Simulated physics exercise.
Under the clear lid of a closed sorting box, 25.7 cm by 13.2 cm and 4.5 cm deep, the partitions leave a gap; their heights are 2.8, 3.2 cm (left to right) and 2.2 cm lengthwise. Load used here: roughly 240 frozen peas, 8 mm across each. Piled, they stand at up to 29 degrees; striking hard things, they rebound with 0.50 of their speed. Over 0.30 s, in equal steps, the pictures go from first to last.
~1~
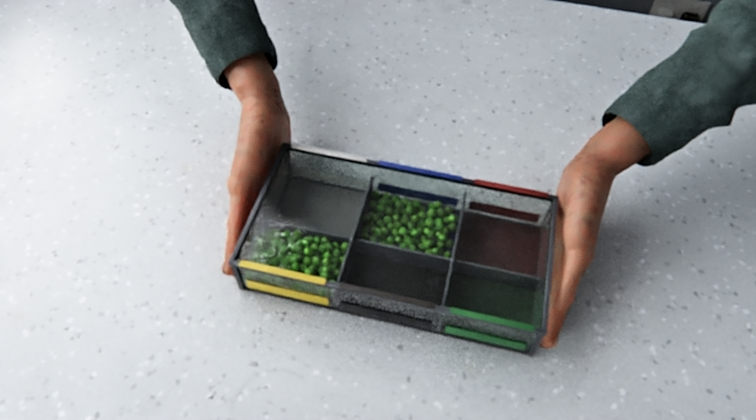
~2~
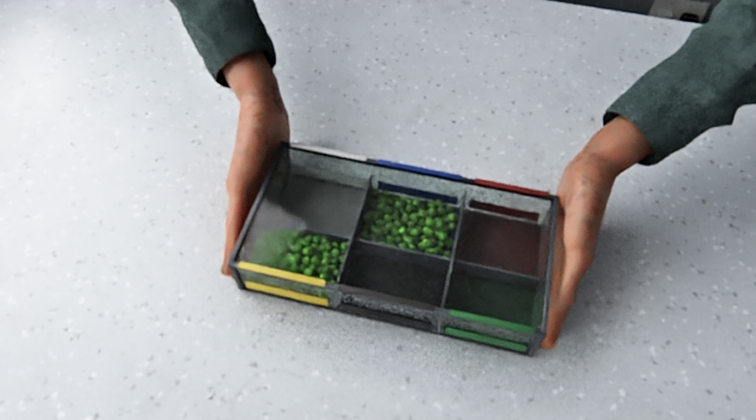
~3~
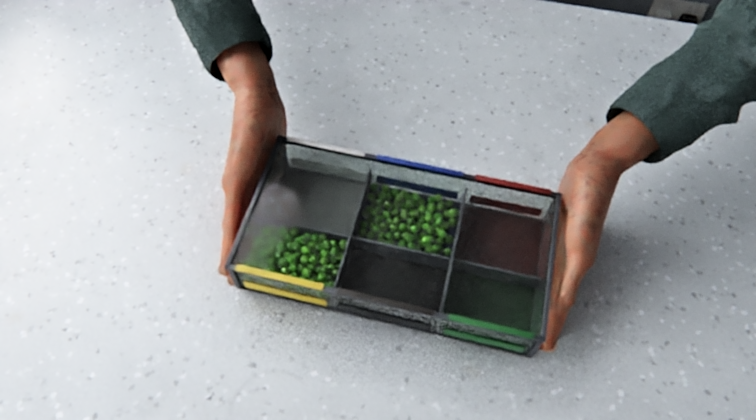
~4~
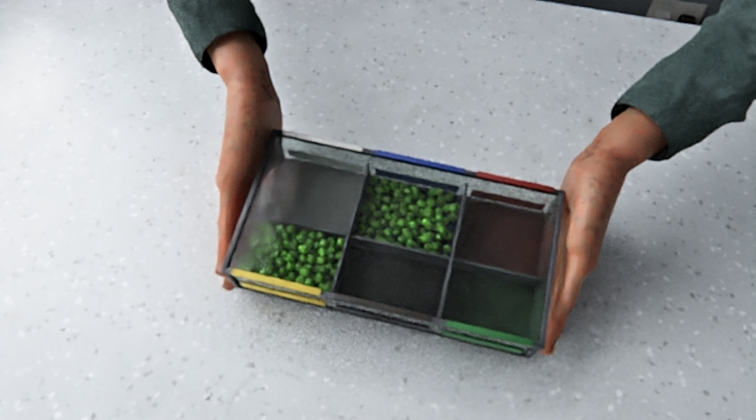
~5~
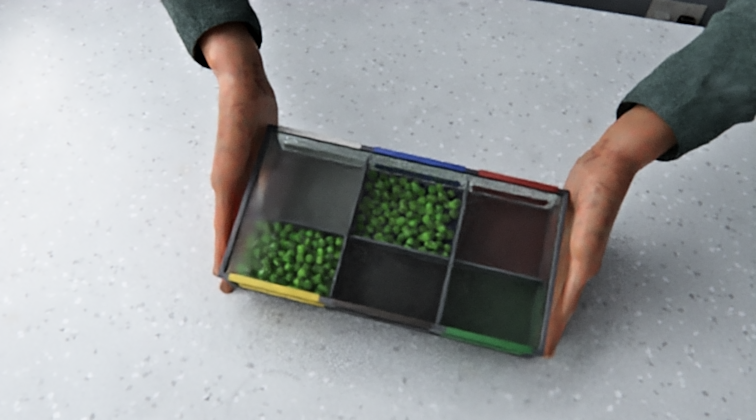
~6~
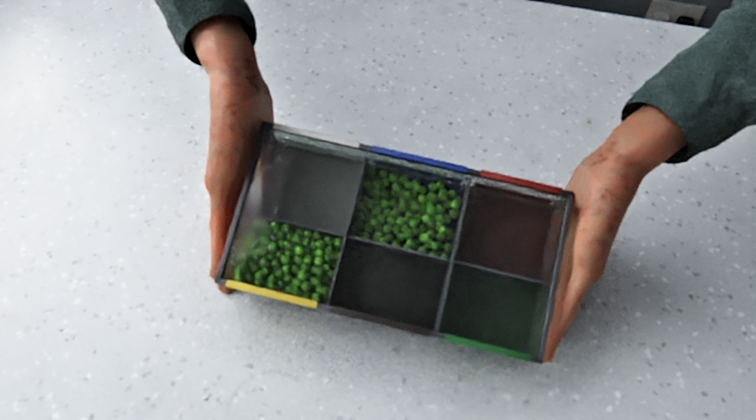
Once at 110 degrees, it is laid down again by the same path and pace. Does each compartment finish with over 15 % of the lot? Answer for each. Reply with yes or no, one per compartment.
Red no, blue no, green no, yellow yes, white no, black yes.
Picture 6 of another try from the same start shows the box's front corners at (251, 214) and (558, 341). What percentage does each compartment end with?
Final shares: Red 15%, blue 20%, green 35%, yellow 25%, white 0%, black 10%.
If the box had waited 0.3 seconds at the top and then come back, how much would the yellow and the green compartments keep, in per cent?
Then, in per cent: Yellow 55; green 10.
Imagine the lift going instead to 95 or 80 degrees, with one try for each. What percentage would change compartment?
Some 40 and 10 per cent.
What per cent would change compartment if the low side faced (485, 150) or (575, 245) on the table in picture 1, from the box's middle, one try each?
60 and 45 %.
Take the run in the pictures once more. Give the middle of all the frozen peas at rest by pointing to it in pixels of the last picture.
(328, 289).
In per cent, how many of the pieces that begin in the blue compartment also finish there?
0 per cent, roughly.
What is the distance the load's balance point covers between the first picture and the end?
I'd say close to 4.0 cm in total.
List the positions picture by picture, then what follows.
The first picture shows box tilt 0 degrees, front corners at (235, 261) and (541, 330); blue 40 %, yellow 60 %.
The second picture shows box tilt 2 degrees, front corners at (234, 263) and (541, 332).
The third picture shows box tilt 6 degrees, front corners at (231, 265) and (540, 337), lowest corner right front.
The fourth picture shows box tilt 12 degrees, front corners at (227, 269) and (539, 343), lowest corner right front.
The fifth picture shows box tilt 18 degrees, front corners at (224, 274) and (539, 350), lowest corner right front.
The sixth picture shows box tilt 24 degrees, front corners at (221, 279) and (538, 358), lowest corner right front; blue 40 %, yellow 60 %.
Then, 0.98 s after the last picture, tilt 109 degrees; blue 5 %, green 5 %, yellow 55 %, black 35 %.
Then, 1.62 s after the last picture, tilt 48 degrees; green 10 %, yellow 55 %, black 35 %.
Then, 2.32 s after the last picture, tilt 0 degrees; green 10 %, yellow 55 %, black 35 %.
In the end, red 0 %, blue 0 %, green 10 %, yellow 55 %, white 0 %, black 35 %.
